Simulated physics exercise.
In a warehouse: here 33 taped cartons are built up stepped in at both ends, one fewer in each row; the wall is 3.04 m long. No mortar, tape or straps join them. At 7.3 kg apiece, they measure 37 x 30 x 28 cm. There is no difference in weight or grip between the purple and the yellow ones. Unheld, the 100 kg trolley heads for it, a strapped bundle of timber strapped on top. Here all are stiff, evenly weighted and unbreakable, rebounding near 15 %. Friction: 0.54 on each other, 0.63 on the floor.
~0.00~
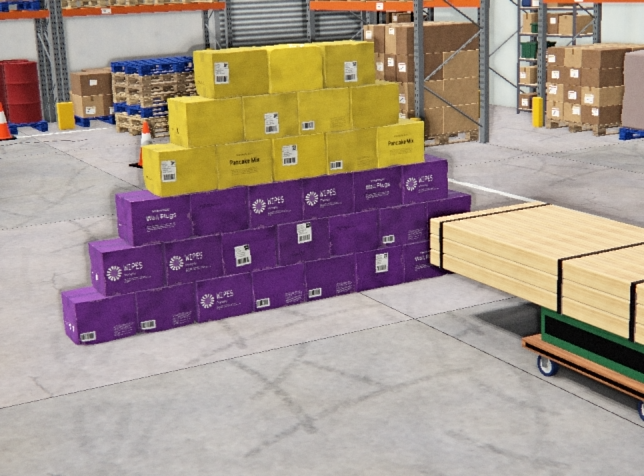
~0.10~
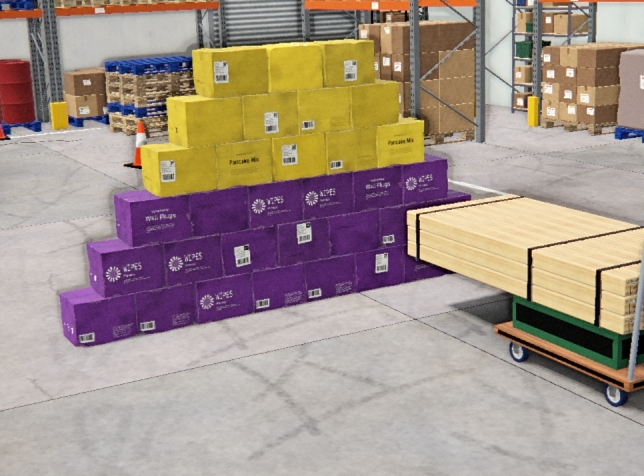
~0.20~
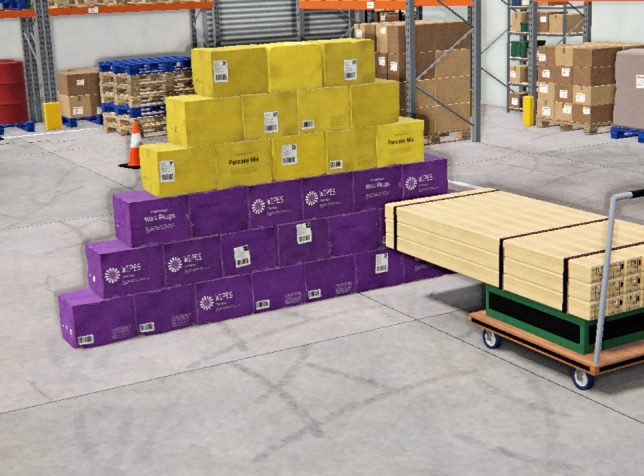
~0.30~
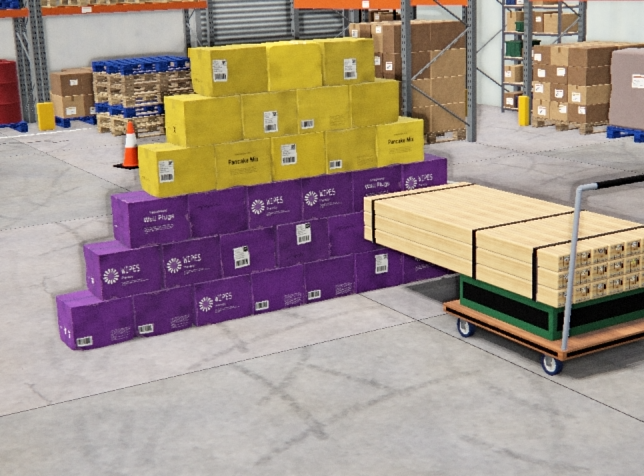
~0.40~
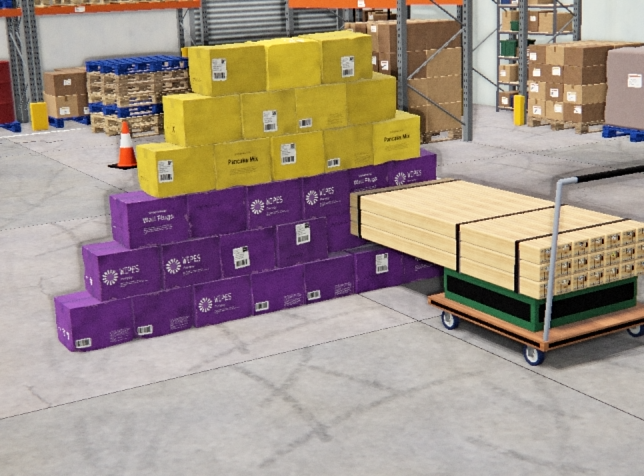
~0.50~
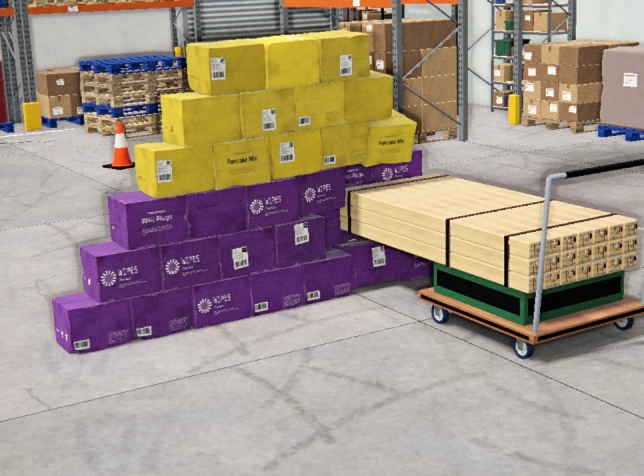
A trolley loaded with long timber rolls left and pushes into the stacked purple cartons.
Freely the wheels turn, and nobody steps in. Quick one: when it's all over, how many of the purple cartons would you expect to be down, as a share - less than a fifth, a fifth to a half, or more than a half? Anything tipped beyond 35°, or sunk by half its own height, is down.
I'd say a fifth to a half.
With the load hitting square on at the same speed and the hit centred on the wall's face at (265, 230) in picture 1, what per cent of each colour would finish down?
For purple it's 40 per cent, for yellow 90 per cent.
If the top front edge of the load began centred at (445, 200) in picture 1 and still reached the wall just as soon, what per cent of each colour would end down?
Down at the end: Purple 0 per cent, yellow 0 per cent.
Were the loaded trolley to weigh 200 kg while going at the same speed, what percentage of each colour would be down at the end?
You'd get purple 20 and yellow 40 percent.
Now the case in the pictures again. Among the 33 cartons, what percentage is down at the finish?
Estimate: About 45% of them.
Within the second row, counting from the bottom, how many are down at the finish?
It's 3 in that row.
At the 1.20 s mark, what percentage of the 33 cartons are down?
By then 15 %.
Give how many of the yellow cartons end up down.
Looking at yellow, I make it 9 down at the end.
After 1.20 s, load 85 cm past the wall's line, still rolling; 4 of the 21 purple cartons down (5 of 33 in all colours); top purple carton unmoved; top yellow carton leaning 7°.
After 2.30 s, load 1.00 m past the wall's line, stopped; 6 of the 21 purple cartons down (15 of 33 in all colours); top purple carton unmoved; top yellow carton leaning 62°, 66 cm lower.
At rest (3.5 s), load 1.00 m past the wall's line, stopped; 6 of the 21 purple cartons down (15 of 33 in all colours); top purple carton unmoved; top yellow carton on its side. That is 29 per cent. As the last picture would show them, middles, top purple carton near (148, 218), top yellow carton near (104, 246).
